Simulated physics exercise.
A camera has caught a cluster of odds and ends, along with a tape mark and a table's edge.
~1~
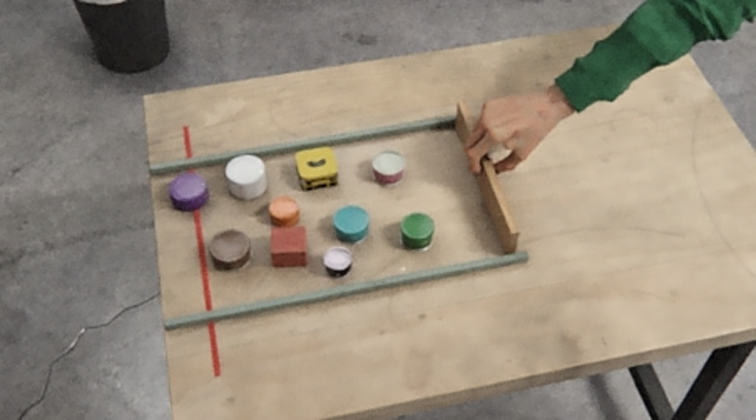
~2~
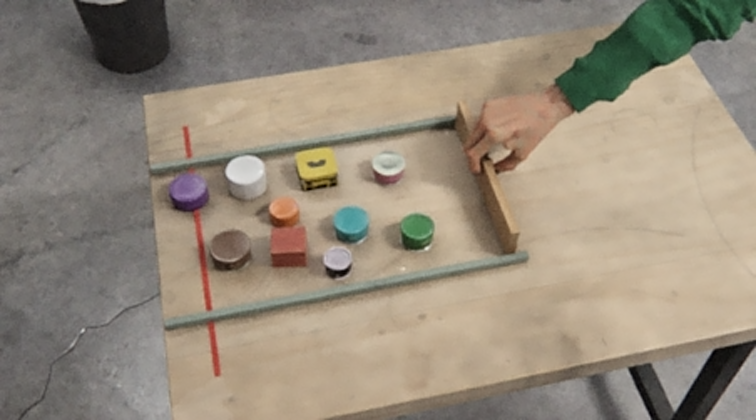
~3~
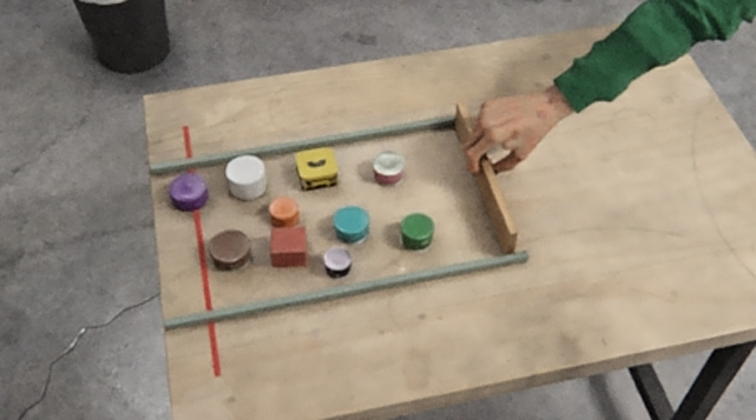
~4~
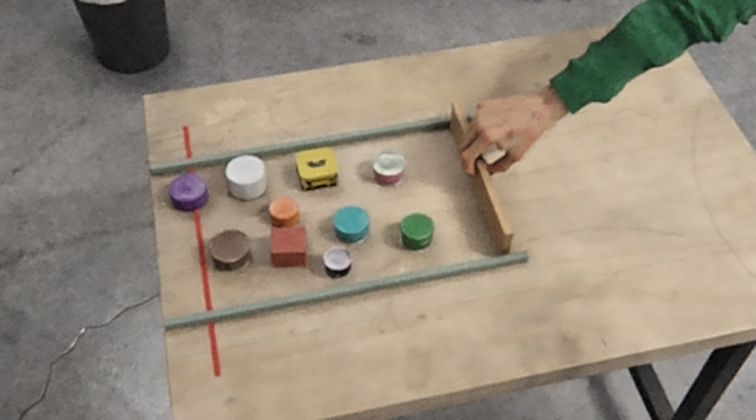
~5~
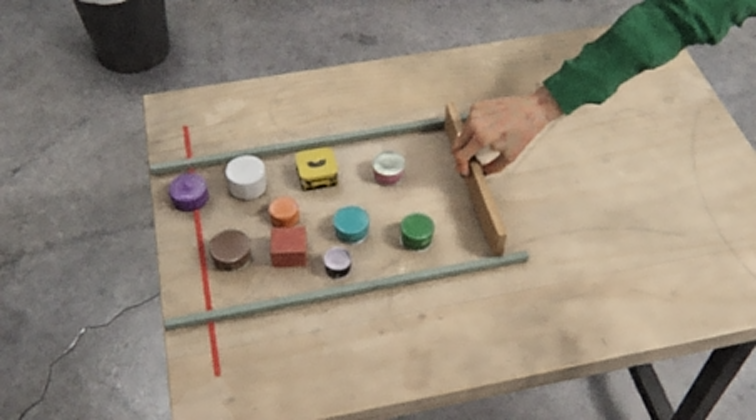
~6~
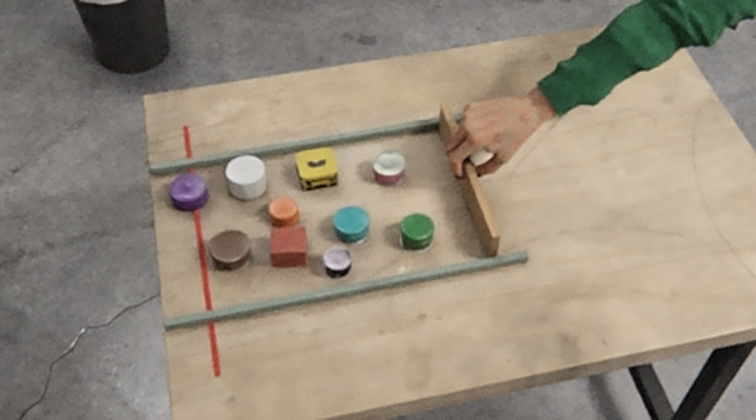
A hand in a green sleeve grips a wooden board standing on edge on a pale wooden table, seen from above at an angle. Between two grey-green rails to its left sit small tubs and blocks, purple, white, yellow, orange, brown, red, turquoise and green, with red tape crossing the left side. The hand slides the board slightly left, while the objects and the camera stay still.
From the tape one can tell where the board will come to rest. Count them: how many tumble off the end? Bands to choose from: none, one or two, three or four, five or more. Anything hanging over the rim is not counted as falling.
Final answer: Three or four.
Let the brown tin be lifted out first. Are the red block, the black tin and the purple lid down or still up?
Red block: Over the edge. Black tin: Still there. Purple lid: Over the edge.
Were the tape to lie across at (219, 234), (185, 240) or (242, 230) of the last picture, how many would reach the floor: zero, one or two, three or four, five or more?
In turn: Just one or two, 5 or more, 1 or 2.
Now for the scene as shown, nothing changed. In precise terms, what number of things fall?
The total is 4.
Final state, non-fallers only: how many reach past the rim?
I count 1 overhanging.
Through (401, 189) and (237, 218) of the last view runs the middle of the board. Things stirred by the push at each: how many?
I make it 2 at the first spot and 10 at the other.
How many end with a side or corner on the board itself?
Looks like 5 of them, all told.
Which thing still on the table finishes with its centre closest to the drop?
Foremost is the orange lid.
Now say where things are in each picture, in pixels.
The first picture shows purple lid (189, 192); brown tin (231, 251); white lid (247, 177); board (485, 175); tape (200, 237).
The second picture shows brown tin (231, 251); turquoise pot (351, 225).
The third picture shows white lid (247, 178); green tin (417, 232).
The fourth picture shows purple lid (189, 192); red block (289, 247).
The fifth picture shows brown tin (231, 251); board (473, 177).
The sixth picture shows purple lid (189, 192); brown tin (231, 251); white lid (247, 178); board (467, 178); tape (200, 237).
A little later, none off yet; purple lid at rest near (189, 192); brown tin at rest near (231, 251); white lid at rest near (247, 178).
When it is over, the number that fall off is three or four; down, red block, white lid, brown tin and purple lid.
